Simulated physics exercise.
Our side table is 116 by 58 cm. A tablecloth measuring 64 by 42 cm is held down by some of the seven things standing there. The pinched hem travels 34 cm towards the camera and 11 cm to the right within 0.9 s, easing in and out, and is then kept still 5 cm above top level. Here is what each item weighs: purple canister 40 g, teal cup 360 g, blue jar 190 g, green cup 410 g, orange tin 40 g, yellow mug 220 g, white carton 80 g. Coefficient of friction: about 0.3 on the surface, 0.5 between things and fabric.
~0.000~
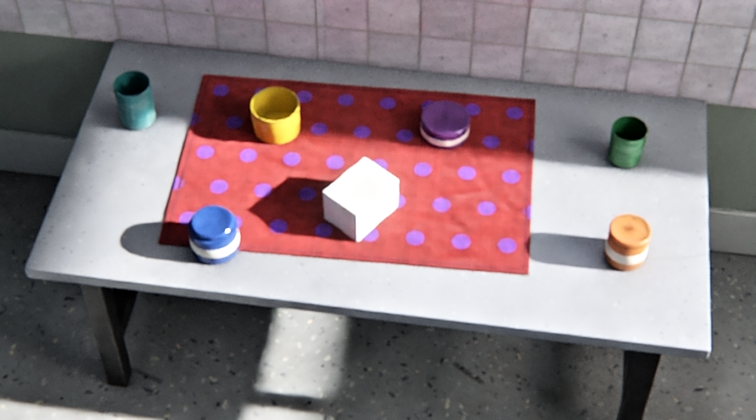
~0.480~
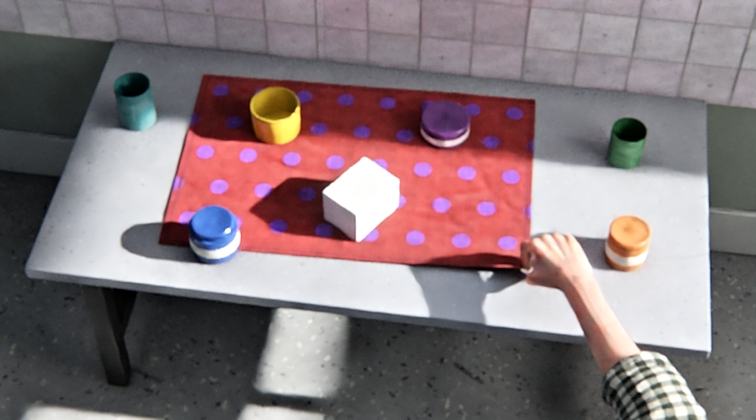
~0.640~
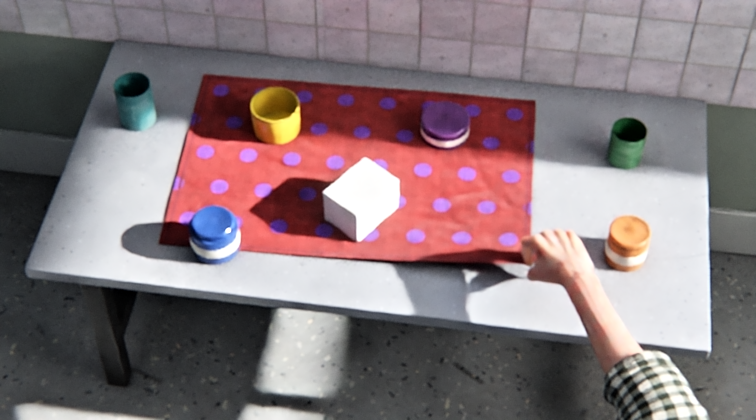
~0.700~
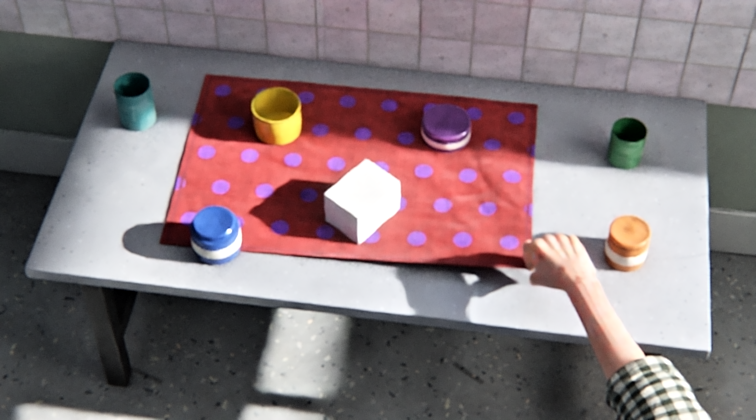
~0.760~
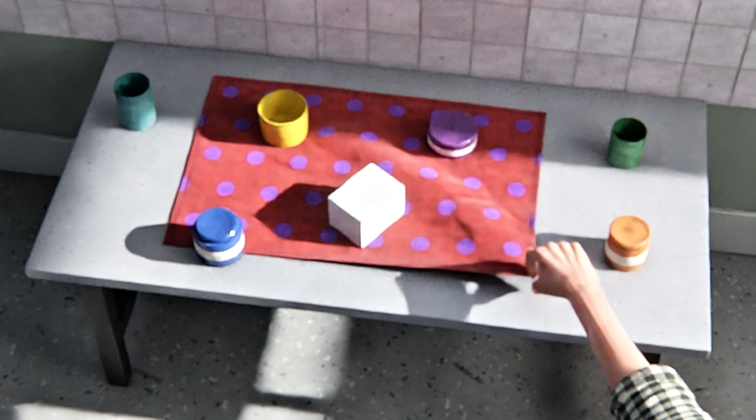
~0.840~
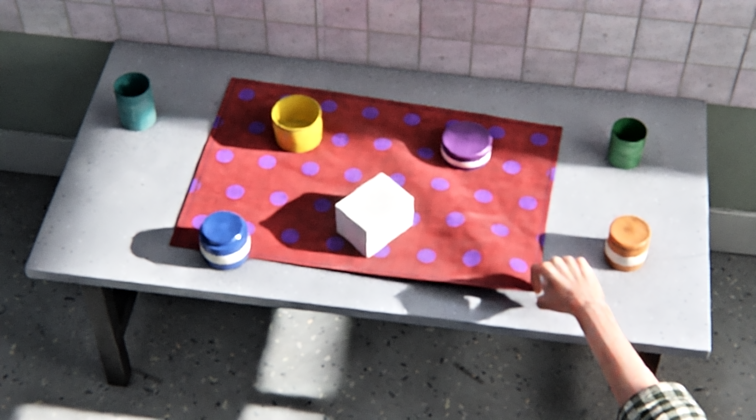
A hand pinches the near right corner of a red spotted tablecloth, dragging it slightly rightward with the objects on it.
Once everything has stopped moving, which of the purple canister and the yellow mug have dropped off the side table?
Result: The purple canister never comes down; the yellow mug never comes down.
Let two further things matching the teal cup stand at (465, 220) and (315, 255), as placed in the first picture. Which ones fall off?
Off the top, then off the top.
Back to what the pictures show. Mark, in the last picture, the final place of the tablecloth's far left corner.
It settles at roughly (380, 147).
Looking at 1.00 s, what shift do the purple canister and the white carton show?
Roughly purple canister 15 cm and white carton 10 cm.
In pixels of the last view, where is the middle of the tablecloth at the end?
Roughly at (487, 294) in the last picture.
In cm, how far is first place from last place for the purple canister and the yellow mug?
Net displacement - purple canister 45 cm, yellow mug 35 cm.
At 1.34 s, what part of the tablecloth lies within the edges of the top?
Share within the edges: Approx. 75 %.
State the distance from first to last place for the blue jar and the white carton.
Both leave: The blue jar ends up off the top, while the white carton ends up off the top.
At 1.0 s, 100 % of the tablecloth is still over the top; purple canister 16 cm off its start, yellow mug 12 cm off its start, white carton 11 cm off its start.
At 1.2 s, 85 % of the tablecloth is still over the top; purple canister 29 cm off its start, yellow mug 22 cm off its start, white carton 20 cm off its start.
At 1.3 s, 75 % of the tablecloth is still over the top; purple canister 38 cm off its start at (575, 255), yellow mug 30 cm off its start at (409, 179), white carton 27 cm off its start at (445, 296).
At 1.5 s, 65 % of the tablecloth is still over the top; purple canister 43 cm off its start, yellow mug 35 cm off its start, white carton 33 cm off its start.
At 3.1 s, 65 % of the tablecloth is still over the top; purple canister 44 cm off its start at (600, 276), yellow mug 36 cm off its start at (428, 203), white carton over the edge, blue jar over the edge.
